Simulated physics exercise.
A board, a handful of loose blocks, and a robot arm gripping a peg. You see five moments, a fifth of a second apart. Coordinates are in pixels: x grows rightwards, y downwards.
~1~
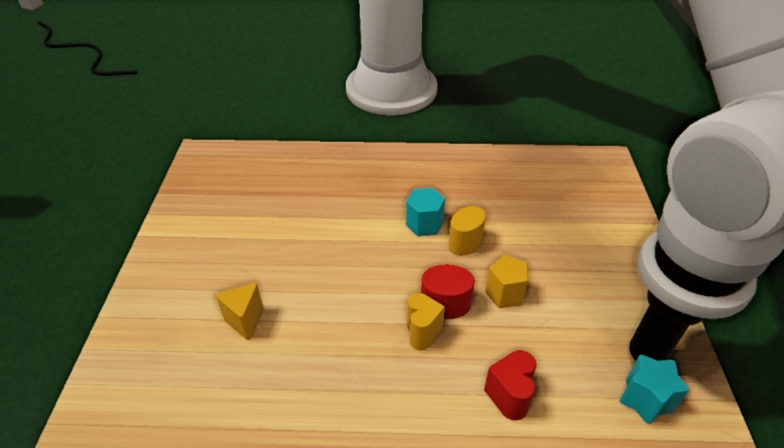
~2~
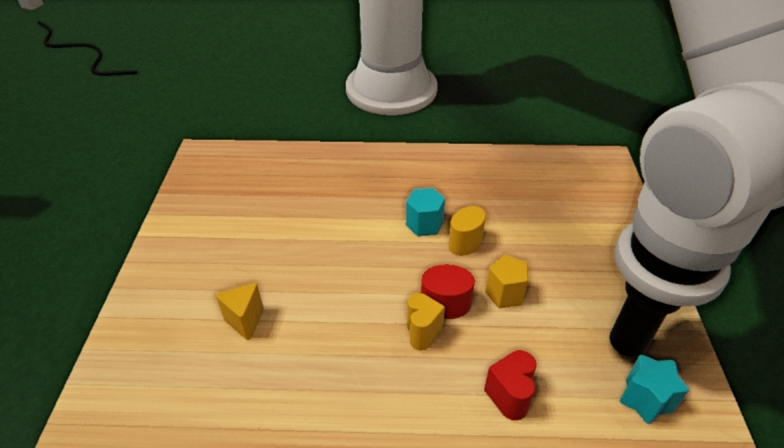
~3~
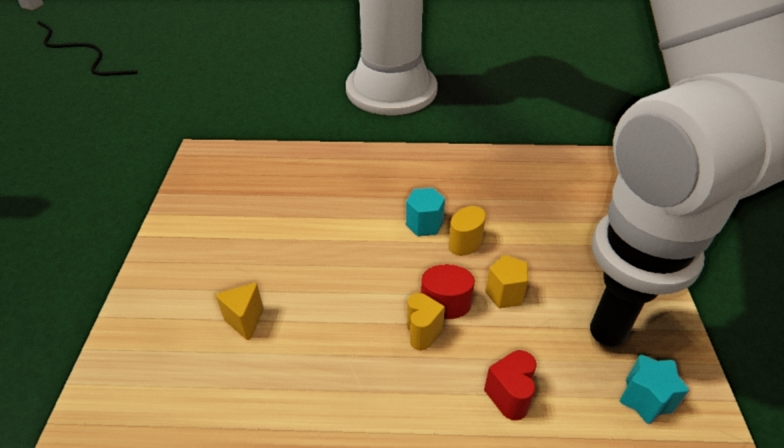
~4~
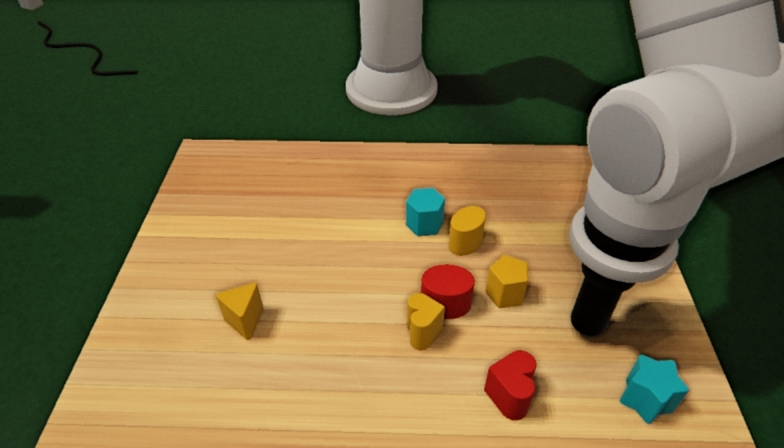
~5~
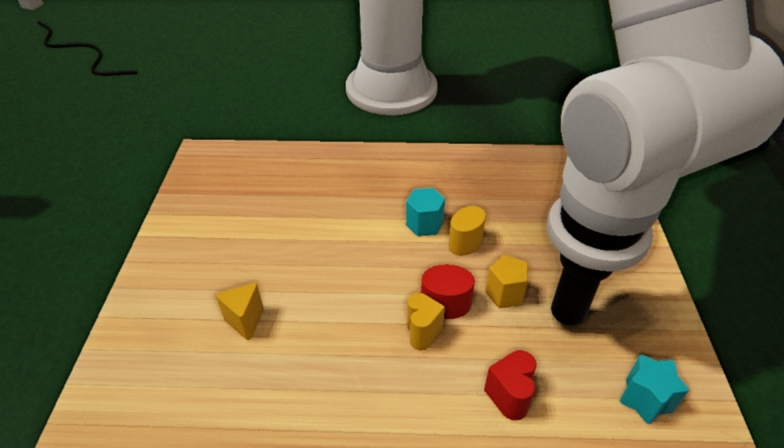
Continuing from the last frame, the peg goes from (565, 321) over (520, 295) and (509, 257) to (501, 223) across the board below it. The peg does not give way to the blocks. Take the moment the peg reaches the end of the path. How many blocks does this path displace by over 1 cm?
The push will move one block.
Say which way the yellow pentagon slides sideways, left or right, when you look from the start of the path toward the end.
Picture yourself facing from the start of the path to its end: The yellow pentagon moves off to your left.
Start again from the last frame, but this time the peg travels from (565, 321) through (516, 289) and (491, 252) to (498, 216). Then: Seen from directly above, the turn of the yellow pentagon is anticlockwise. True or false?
Verdict: True.
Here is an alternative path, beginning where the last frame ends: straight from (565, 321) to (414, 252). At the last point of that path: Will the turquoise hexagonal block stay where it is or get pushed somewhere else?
Displaced.
What follows on the original path. One third of the way, peg at (522, 286); yellow pentagon at (491, 255).
Two thirds of the way, peg at (510, 247); yellow pentagon at (481, 243), turned 65° anticlockwise.
At the end, peg at (502, 214); yellow oval block unmoved; yellow pentagon at (481, 243), turned 65° anticlockwise.
